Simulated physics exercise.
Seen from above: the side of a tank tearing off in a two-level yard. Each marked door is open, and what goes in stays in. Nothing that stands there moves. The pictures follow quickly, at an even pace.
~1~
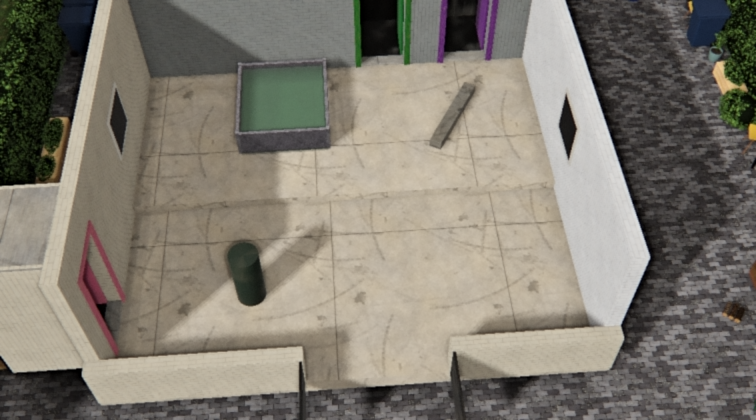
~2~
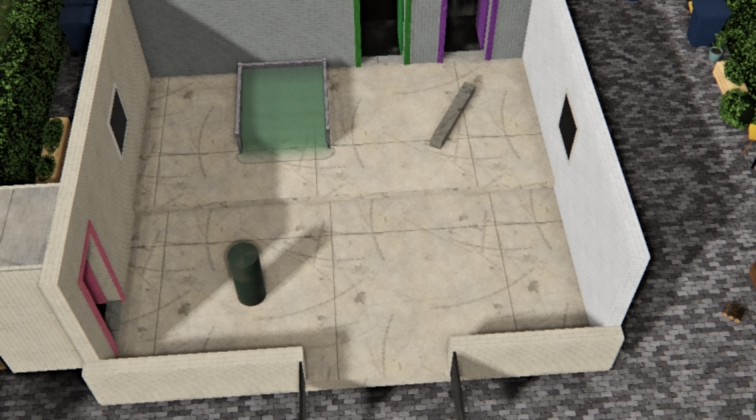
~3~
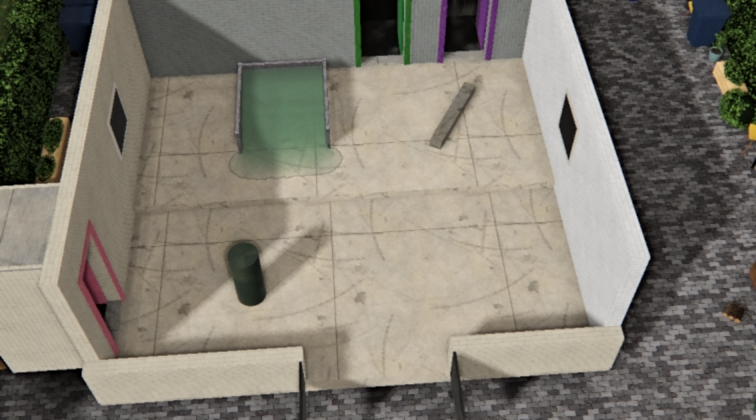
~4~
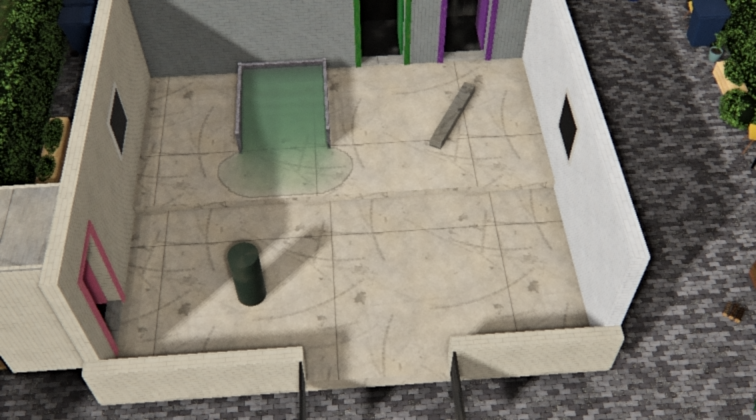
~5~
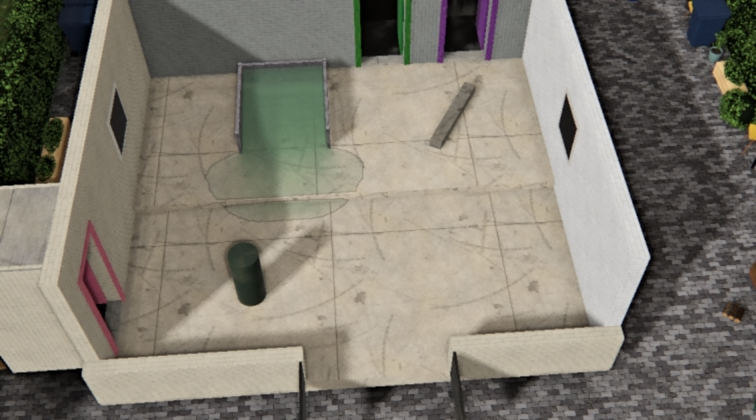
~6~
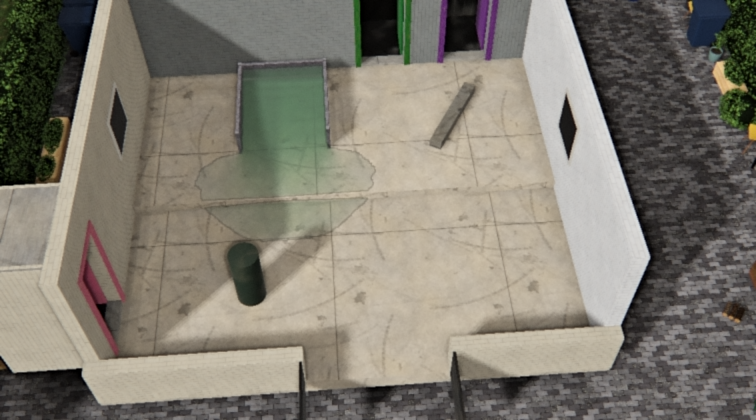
A tank of green water loses its front side and water spreads across the yard.
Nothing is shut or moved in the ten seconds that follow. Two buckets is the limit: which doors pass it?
The pink door holds within the limit; the green door holds within the limit; the purple door holds within the limit.
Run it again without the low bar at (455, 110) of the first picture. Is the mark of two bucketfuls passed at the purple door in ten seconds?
The purple one lets less in.
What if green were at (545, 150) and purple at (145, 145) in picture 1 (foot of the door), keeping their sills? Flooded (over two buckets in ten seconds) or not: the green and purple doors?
One by one: Green door keeps below it, purple door holds.
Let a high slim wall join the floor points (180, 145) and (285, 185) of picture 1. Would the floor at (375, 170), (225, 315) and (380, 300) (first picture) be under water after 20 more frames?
As listed: Wet, free of water, wet.
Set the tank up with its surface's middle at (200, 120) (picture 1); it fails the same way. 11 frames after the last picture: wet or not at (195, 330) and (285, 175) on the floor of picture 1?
In turn: Flooded, not flooded.
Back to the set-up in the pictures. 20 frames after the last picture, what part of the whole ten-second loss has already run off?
Roughly 35 per cent.
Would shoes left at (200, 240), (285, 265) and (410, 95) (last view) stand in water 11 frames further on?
In that order: Awash, flooded, free of water.
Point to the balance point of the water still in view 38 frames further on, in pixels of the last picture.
Around (282, 259).
A moment on, water covers 20 % of the floor; the pink door not reached, the green door not reached, the purple door not reached.
Next, water covers 35 % of the floor; the pink door not reached, the green door not reached, the purple door not reached.
Then, water covers 45 % of the floor; the pink door wet at the sill, nothing in, the green door not reached, the purple door not reached.
Later, water covers 45 % of the floor; the pink door under two buckets in, the green door not reached, the purple door not reached.
In the end, water covers 55 % of the floor; the pink door under two buckets in, the green door not reached, the purple door not reached.
